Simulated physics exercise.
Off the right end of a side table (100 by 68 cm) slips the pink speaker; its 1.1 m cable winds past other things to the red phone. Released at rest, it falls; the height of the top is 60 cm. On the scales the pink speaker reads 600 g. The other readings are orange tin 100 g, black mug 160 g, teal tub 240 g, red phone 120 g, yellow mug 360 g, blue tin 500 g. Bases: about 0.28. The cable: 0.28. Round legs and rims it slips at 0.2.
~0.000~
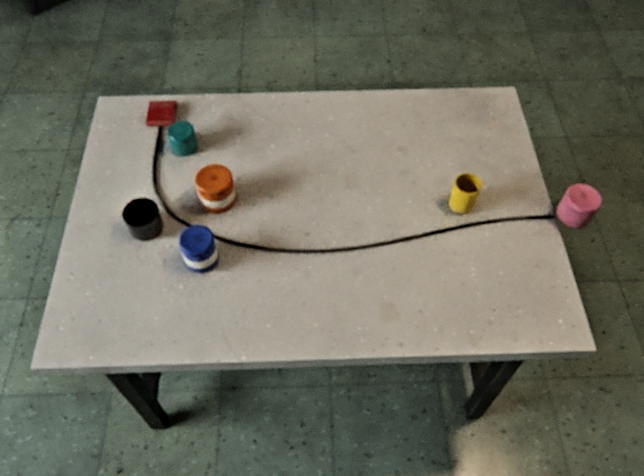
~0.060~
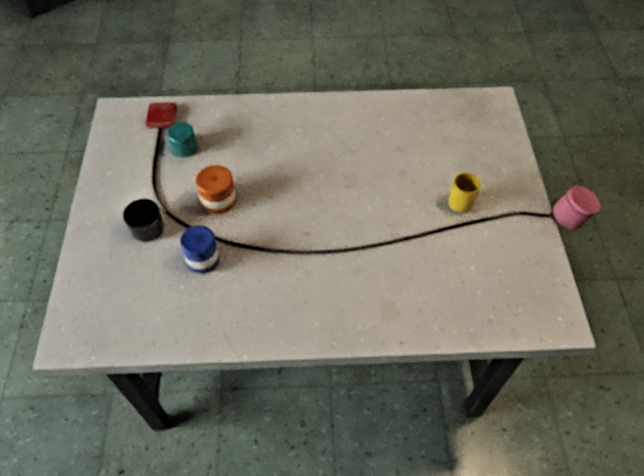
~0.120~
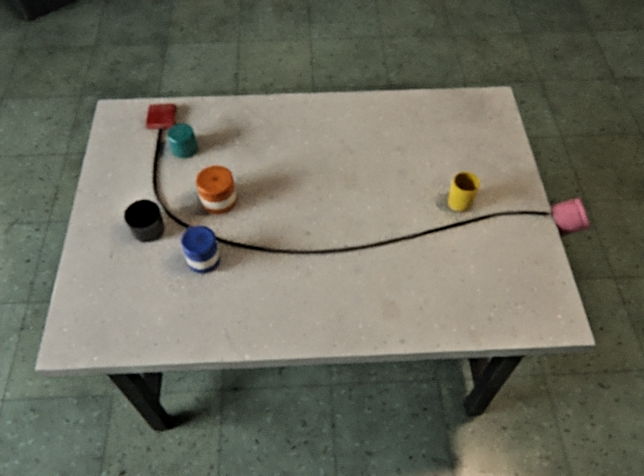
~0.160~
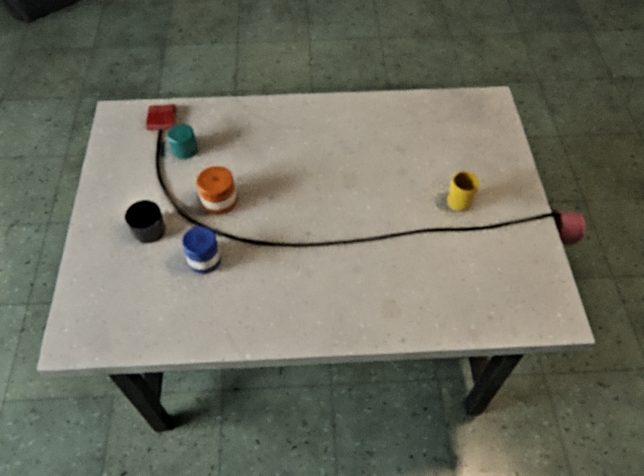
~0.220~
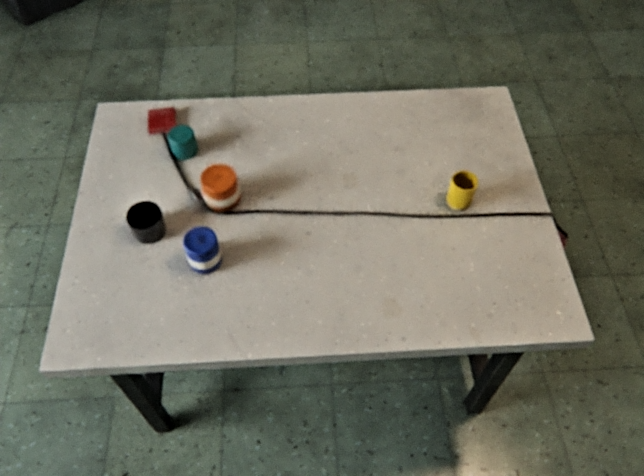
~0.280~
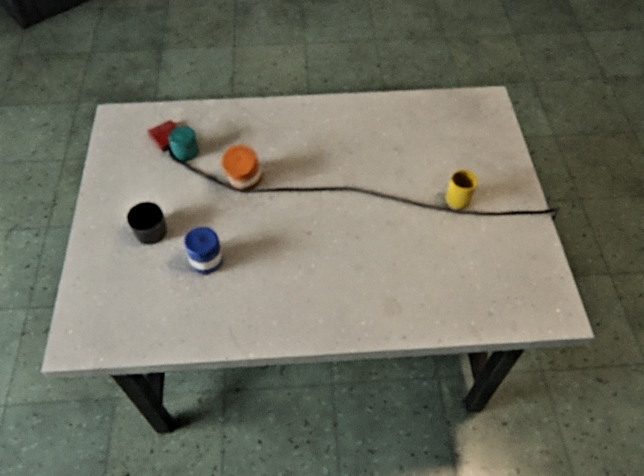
The clip opens on a pale table with colourful containers, as a pink cylinder tied by a dark cable to a red object tips over the right edge. It drops out of view, drawing the cable straighter against the orange tin, which slides right as the red object shifts and turns beside the teal tub.
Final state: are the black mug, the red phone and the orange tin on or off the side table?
Final state: Black mug on, red phone off, orange tin off.
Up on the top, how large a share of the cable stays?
Roughly 0 per cent of the cable.
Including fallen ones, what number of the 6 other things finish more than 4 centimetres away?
The total comes out at 3.
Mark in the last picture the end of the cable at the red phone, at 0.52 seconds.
Look around (309, 240) and you'll see it.
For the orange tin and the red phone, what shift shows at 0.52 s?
Orange tin: Close to 35 cm; red phone: Close to 50 cm.
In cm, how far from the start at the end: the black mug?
I'd say around 0 cm for the black mug.
After 0.5 s, the cable's tail end at (309, 240); red phone 52 cm off its start, orange tin 37 cm off its start, teal tub 14 cm off its start.
After 0.7 s, the cable's tail end at (526, 369); red phone 99 cm off its start, orange tin over the edge, teal tub 16 cm off its start.
After 1.0 s, the cable has left the top; red phone over the edge, orange tin over the edge, teal tub 16 cm off its start at (255, 134).
After 1.2 s, the cable has left the top; red phone over the edge, orange tin over the edge, teal tub 16 cm off its start.
After 2.4 s, the cable has left the top; red phone over the edge, orange tin over the edge, black mug 0 cm off its start at (145, 215), teal tub 16 cm off its start at (255, 134).
